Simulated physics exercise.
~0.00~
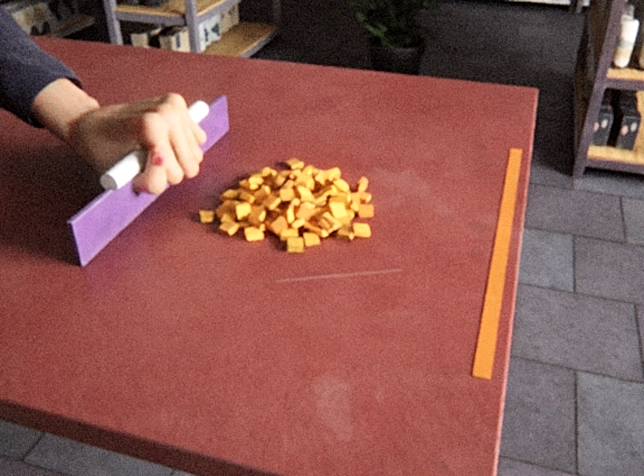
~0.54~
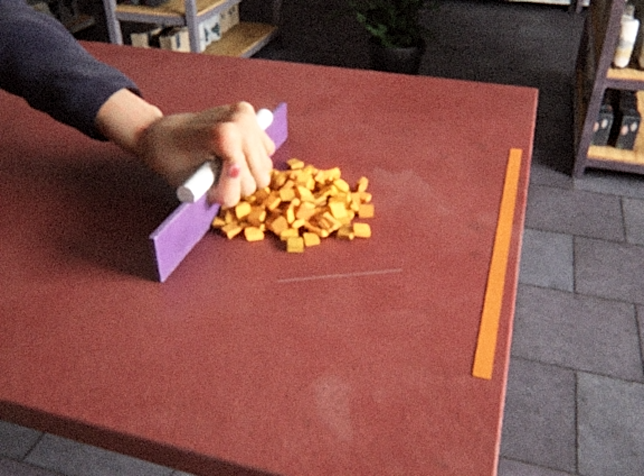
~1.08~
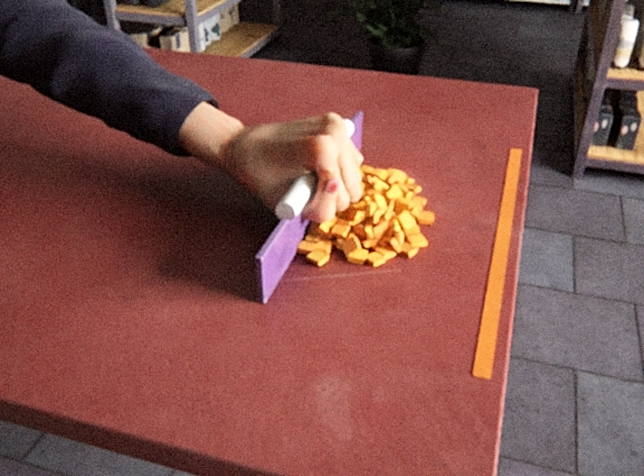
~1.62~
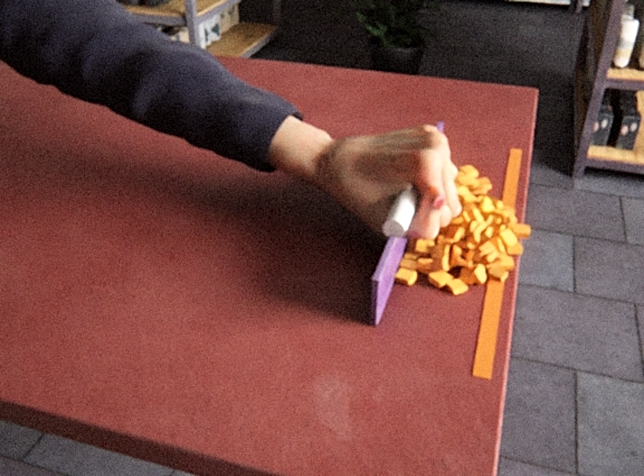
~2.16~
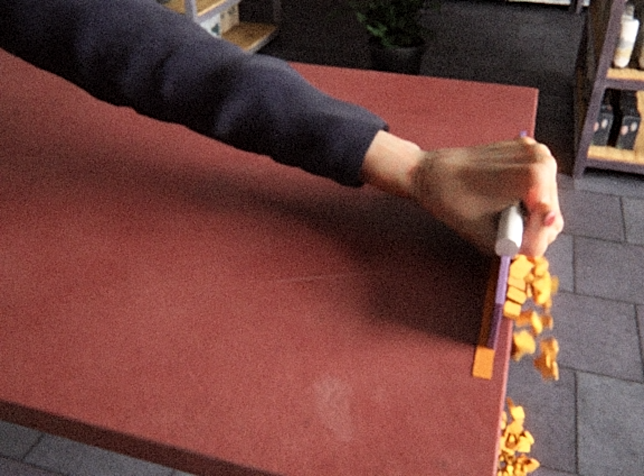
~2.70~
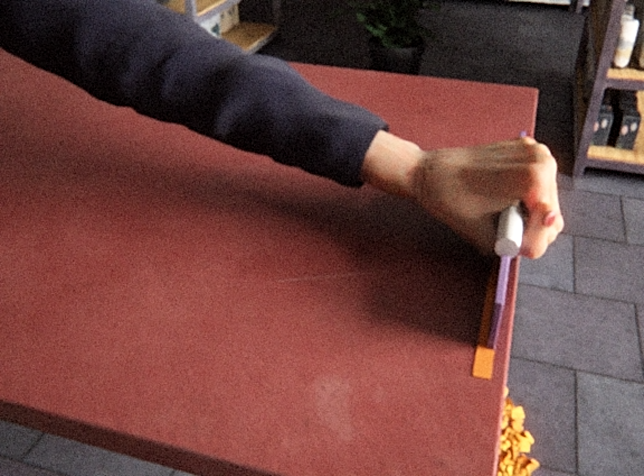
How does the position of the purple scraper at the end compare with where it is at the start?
At the start the scraper stands on the left part of the table, to the left of the heap. At the end it is at the orange tape near the right edge.
